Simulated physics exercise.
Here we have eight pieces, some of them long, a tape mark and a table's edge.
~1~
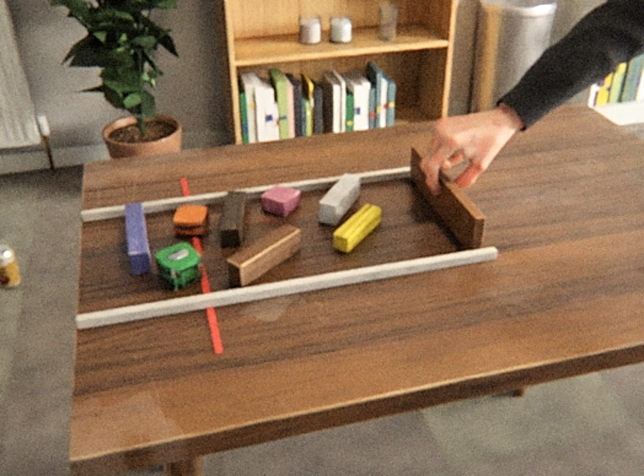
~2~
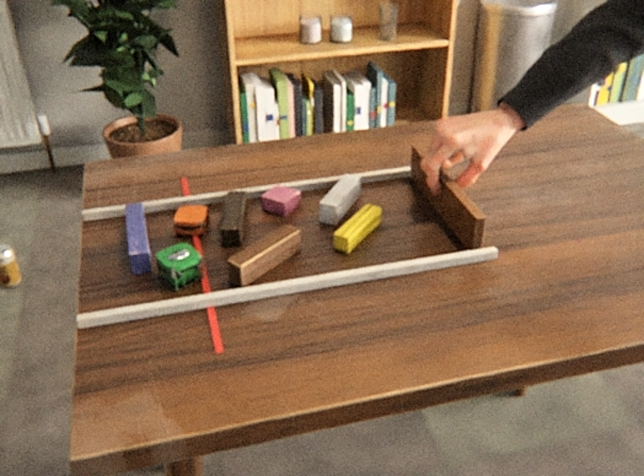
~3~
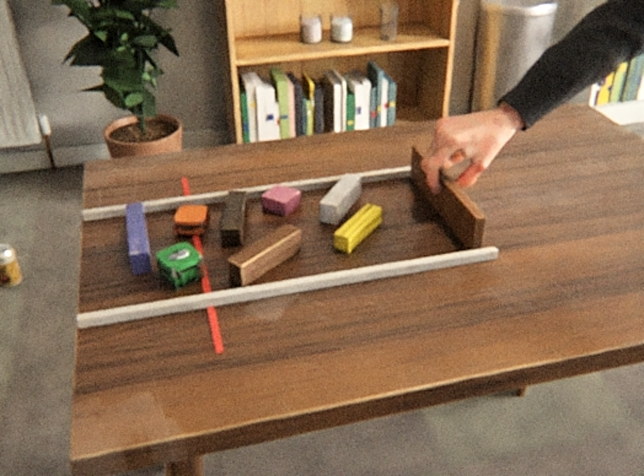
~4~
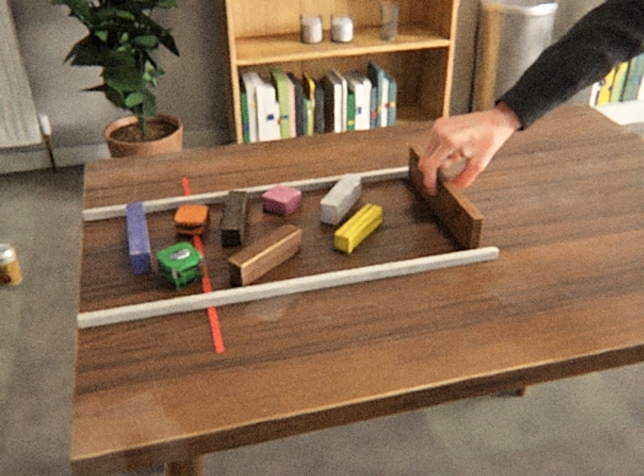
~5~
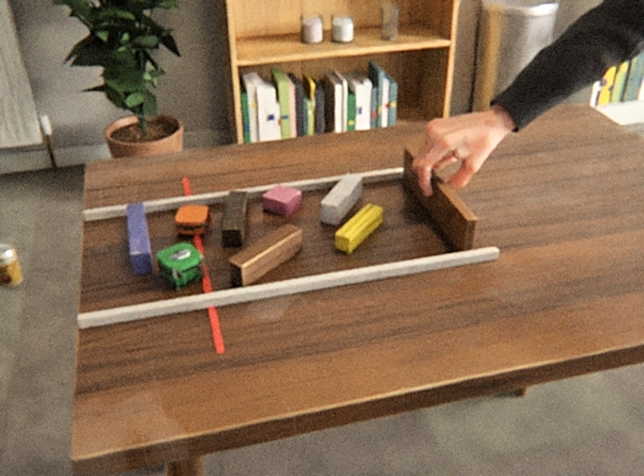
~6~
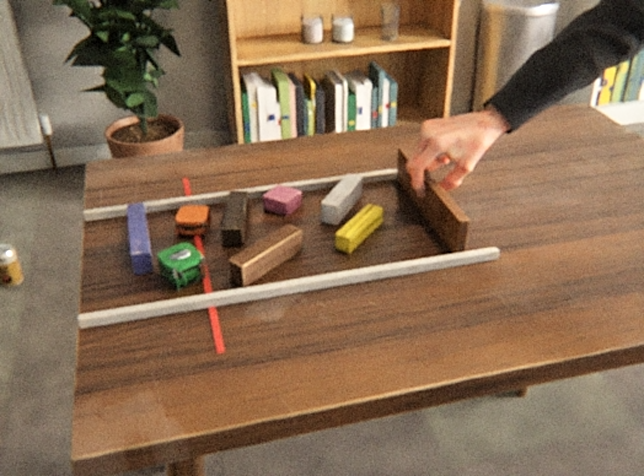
In a room with a potted plant and a bookshelf, a wooden table is seen from above at an angle by a still camera. Between two pale rails lie blue, orange, green, dark, brown, pink, white and yellow pieces, with red tape crossing at the left and a hand gripping a brown board at the right. The hand first stays still, then slides the board slightly left, while the pieces remain in place.
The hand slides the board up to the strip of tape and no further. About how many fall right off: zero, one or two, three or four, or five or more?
Outcome: The number that fall off is zero.
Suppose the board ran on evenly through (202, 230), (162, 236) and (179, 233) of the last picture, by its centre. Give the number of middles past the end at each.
Past the end: 0, 2 and 1.
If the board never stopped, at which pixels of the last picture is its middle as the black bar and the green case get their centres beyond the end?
At (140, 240) for the black bar; at (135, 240) for the green case.
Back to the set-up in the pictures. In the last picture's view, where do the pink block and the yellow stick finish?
Near (158, 213) and (194, 258).
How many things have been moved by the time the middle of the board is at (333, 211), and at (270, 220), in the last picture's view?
At the one place 3, at the other 6.
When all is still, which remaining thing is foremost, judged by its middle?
It is the blue bar.
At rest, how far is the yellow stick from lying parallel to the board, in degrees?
About 0°.
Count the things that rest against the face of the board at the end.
The number is 2.
Early on, none off yet; blue bar at rest near (140, 237); green case at rest near (181, 266); orange case at rest near (193, 222).
A while later, none off yet; blue bar at rest near (140, 237); green case at rest near (181, 266); orange case moving near (184, 225).
Finally, the number that fall off is zero.
